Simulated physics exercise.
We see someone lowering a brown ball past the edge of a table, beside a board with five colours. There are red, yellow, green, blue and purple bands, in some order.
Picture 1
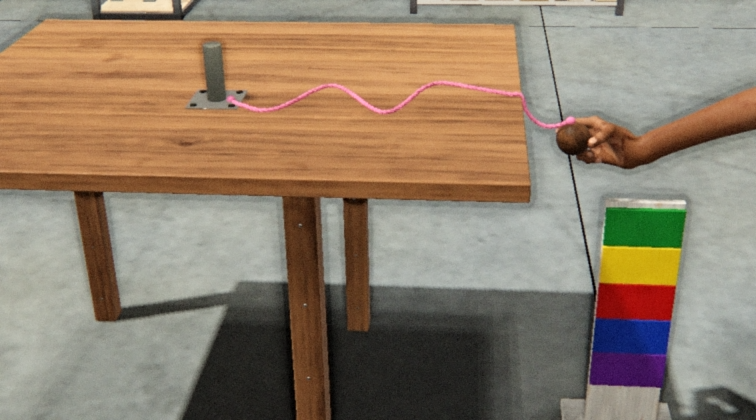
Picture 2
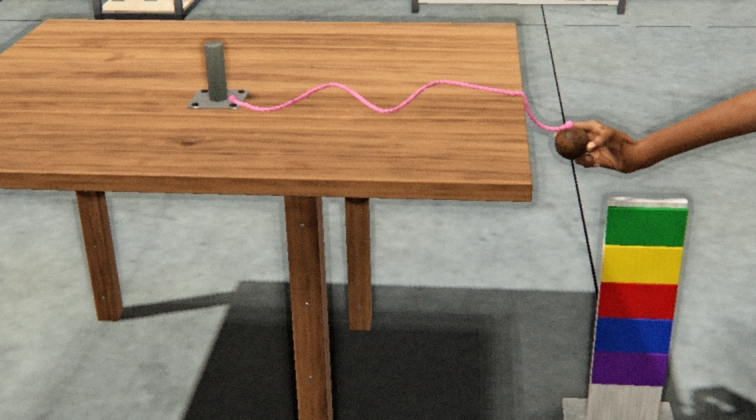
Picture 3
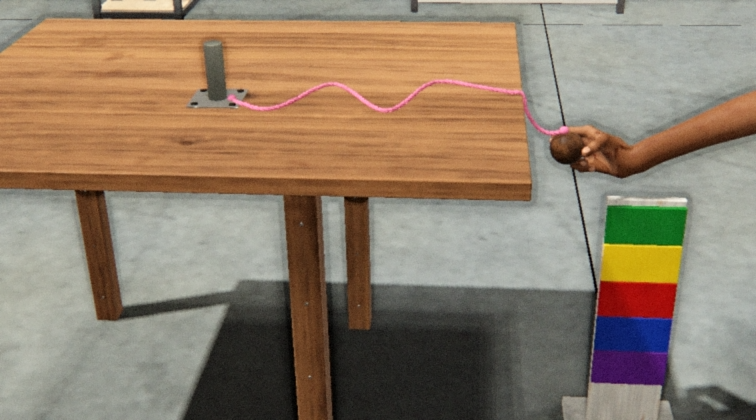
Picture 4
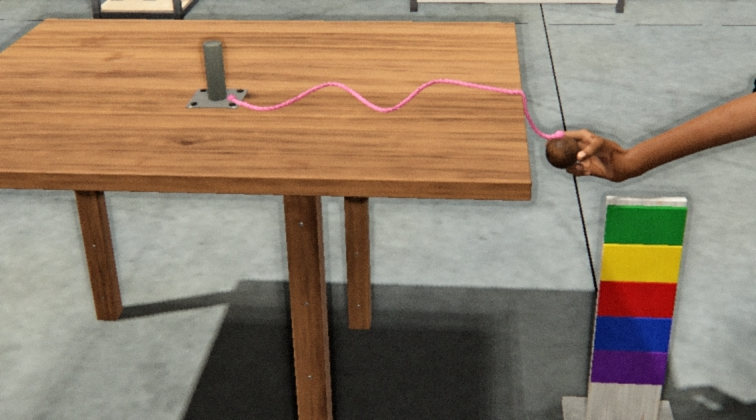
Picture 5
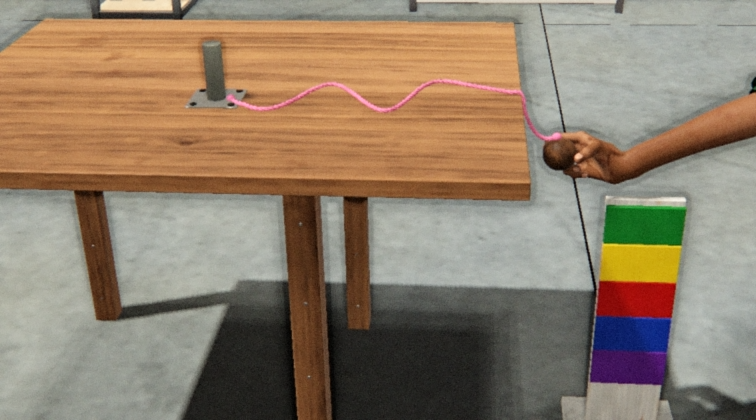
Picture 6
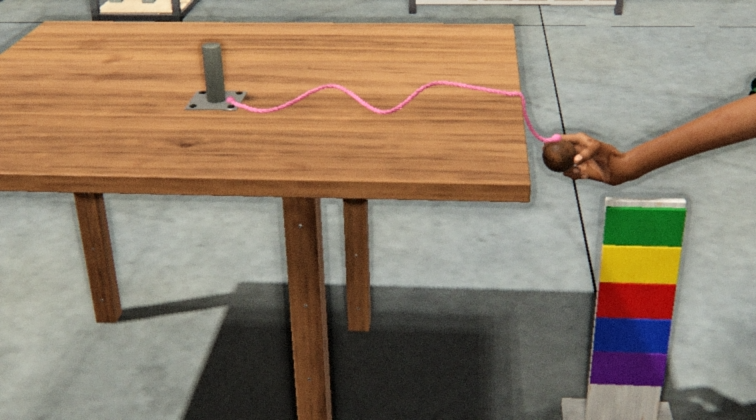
A hand lowers a brown ball slightly beside a wooden table, holding its pink shoelace's end.
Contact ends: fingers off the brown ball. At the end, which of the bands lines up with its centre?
The band that lines up is red.
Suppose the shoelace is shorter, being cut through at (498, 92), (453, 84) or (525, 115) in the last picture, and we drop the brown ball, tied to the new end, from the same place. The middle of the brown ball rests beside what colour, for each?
One at a time, the answers are: Green; none, it hangs higher; yellow.
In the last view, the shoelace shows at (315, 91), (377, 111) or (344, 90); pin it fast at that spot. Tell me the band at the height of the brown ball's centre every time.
In order: Yellow; green; yellow.
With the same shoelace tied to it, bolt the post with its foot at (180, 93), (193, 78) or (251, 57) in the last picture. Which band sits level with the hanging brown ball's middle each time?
The first case gives yellow, the second yellow and the third red.
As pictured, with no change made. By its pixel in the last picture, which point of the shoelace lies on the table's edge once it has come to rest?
About (412, 97).
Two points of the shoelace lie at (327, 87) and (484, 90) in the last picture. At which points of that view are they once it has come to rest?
(372, 98) and (520, 195), approximately.
Early on, ball near (497, 295); level with red.
Midway, ball near (527, 299); level with red.
Finally, ball near (515, 300); level with red. At red.
